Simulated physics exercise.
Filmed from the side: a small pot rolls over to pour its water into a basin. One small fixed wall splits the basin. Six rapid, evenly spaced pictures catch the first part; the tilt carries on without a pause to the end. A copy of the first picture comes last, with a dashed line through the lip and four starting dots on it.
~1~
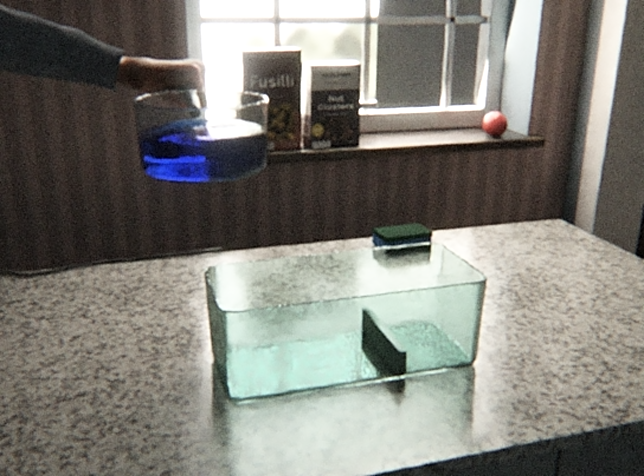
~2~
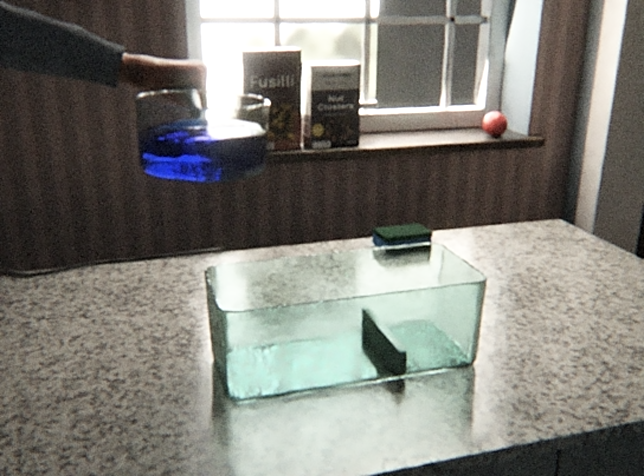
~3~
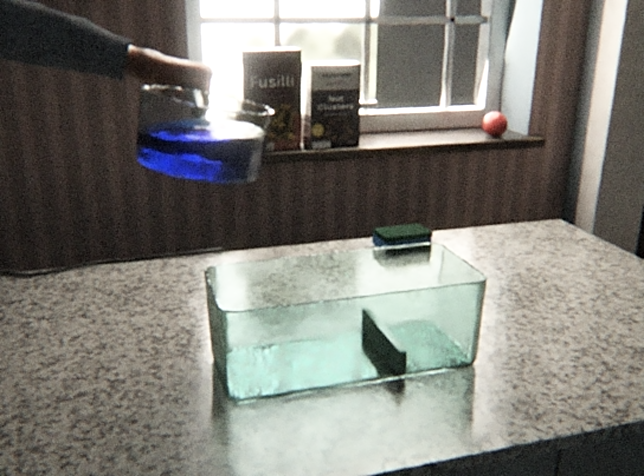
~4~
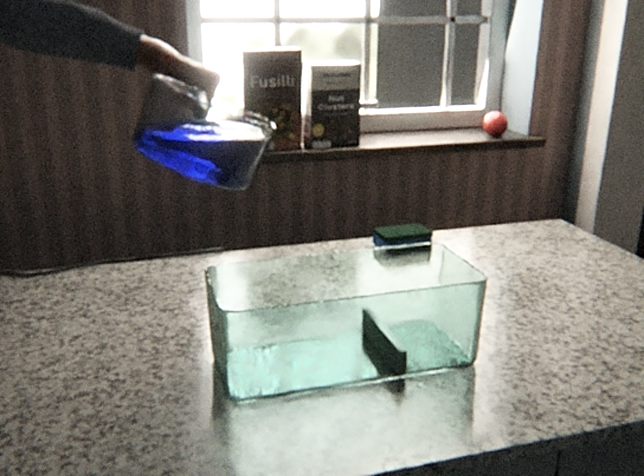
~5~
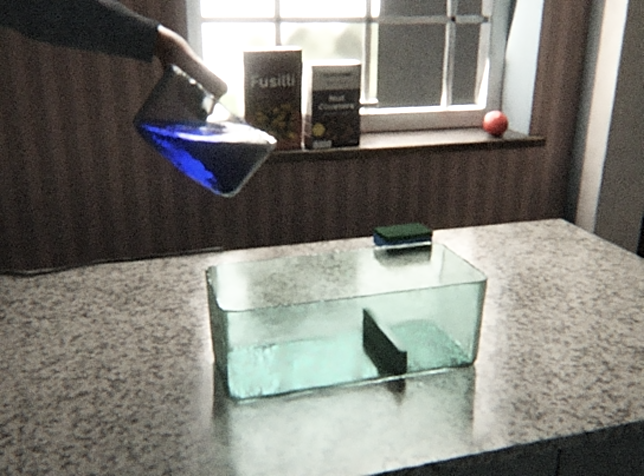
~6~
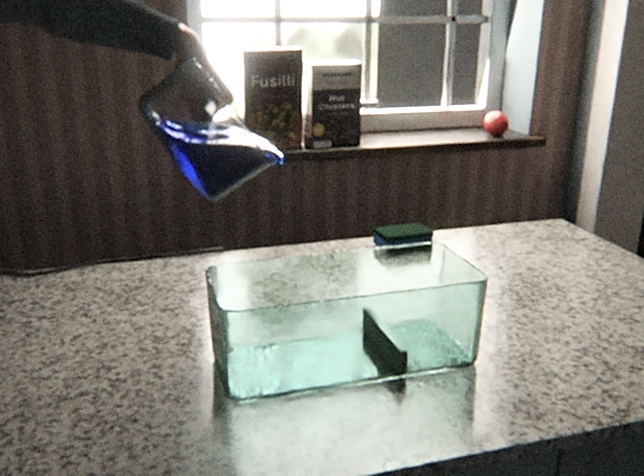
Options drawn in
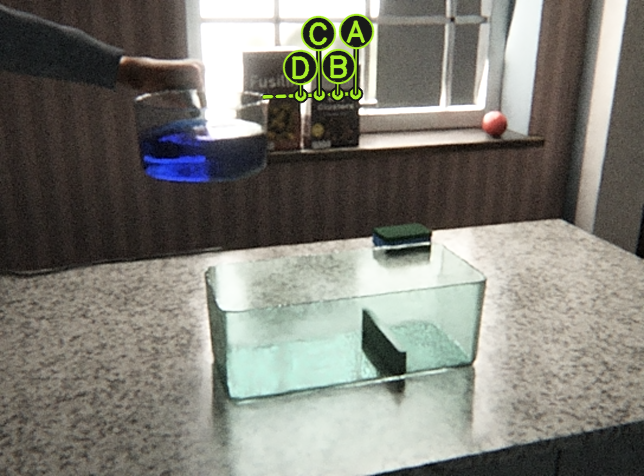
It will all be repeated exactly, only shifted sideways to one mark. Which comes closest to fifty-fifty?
Take A.
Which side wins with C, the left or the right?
The left one.
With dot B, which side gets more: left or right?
More ends on the left.
In lime, A at (355, 93); B at (337, 94); C at (319, 94); D at (300, 95).
With A, about 51 % ends left of the wall and 46 % right of it; 3 % is lost outside.
With B, about 72 % ends left of the wall and 23 % right of it; 5 % is lost outside.
With C, about 85 % ends left of the wall and 9 % right of it; 5 % is lost outside.
With D, about 80 % ends left of the wall and 12 % right of it; 8 % is lost outside.
